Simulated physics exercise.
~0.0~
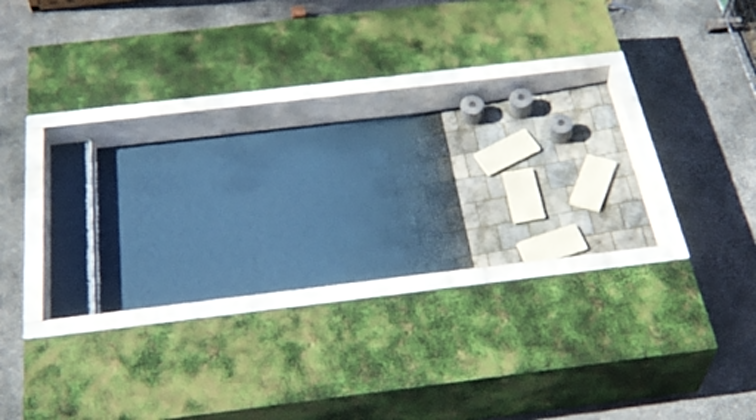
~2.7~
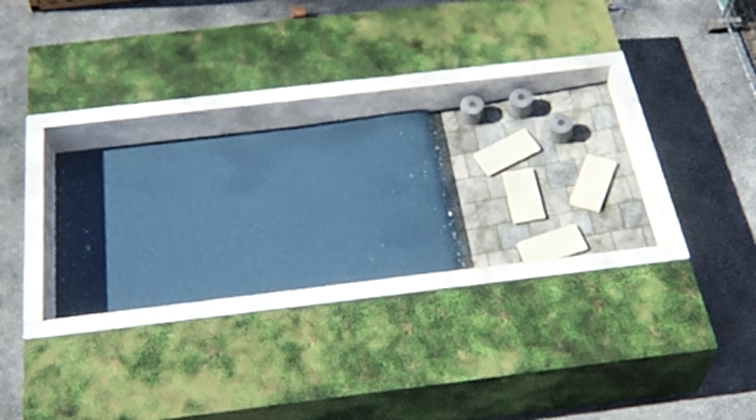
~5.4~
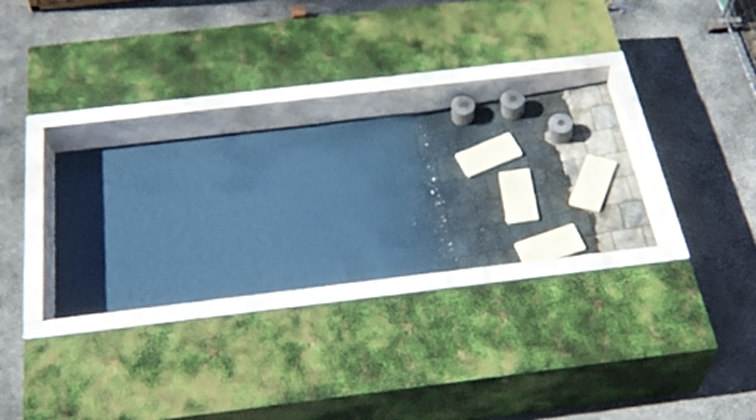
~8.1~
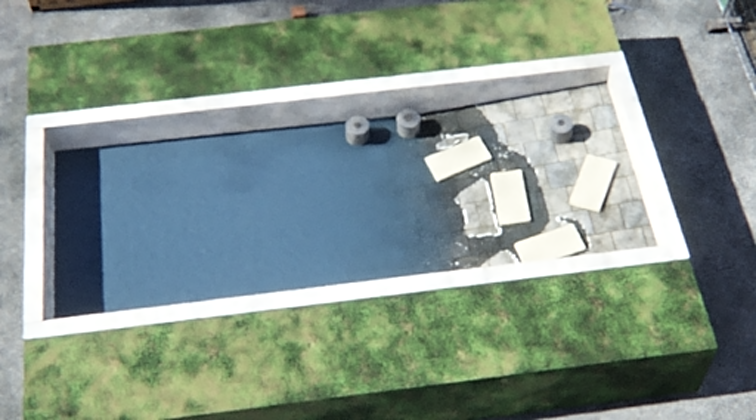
A rectangular, white-walled basin set between strips of patchy green grass is seen from above at a slant, with blue water filling its left part and pale stone paving at the right. On the paving lie four cream slabs and three grey tubs. The thin barrier near the left end disappears, and the water reaches the edge of the paving with small flecks of foam. It then spreads right over much of the stone, nudging several objects slightly left. Finally it draws back, leaving two tubs well to the left in the water and the slabs near the ragged waterline.
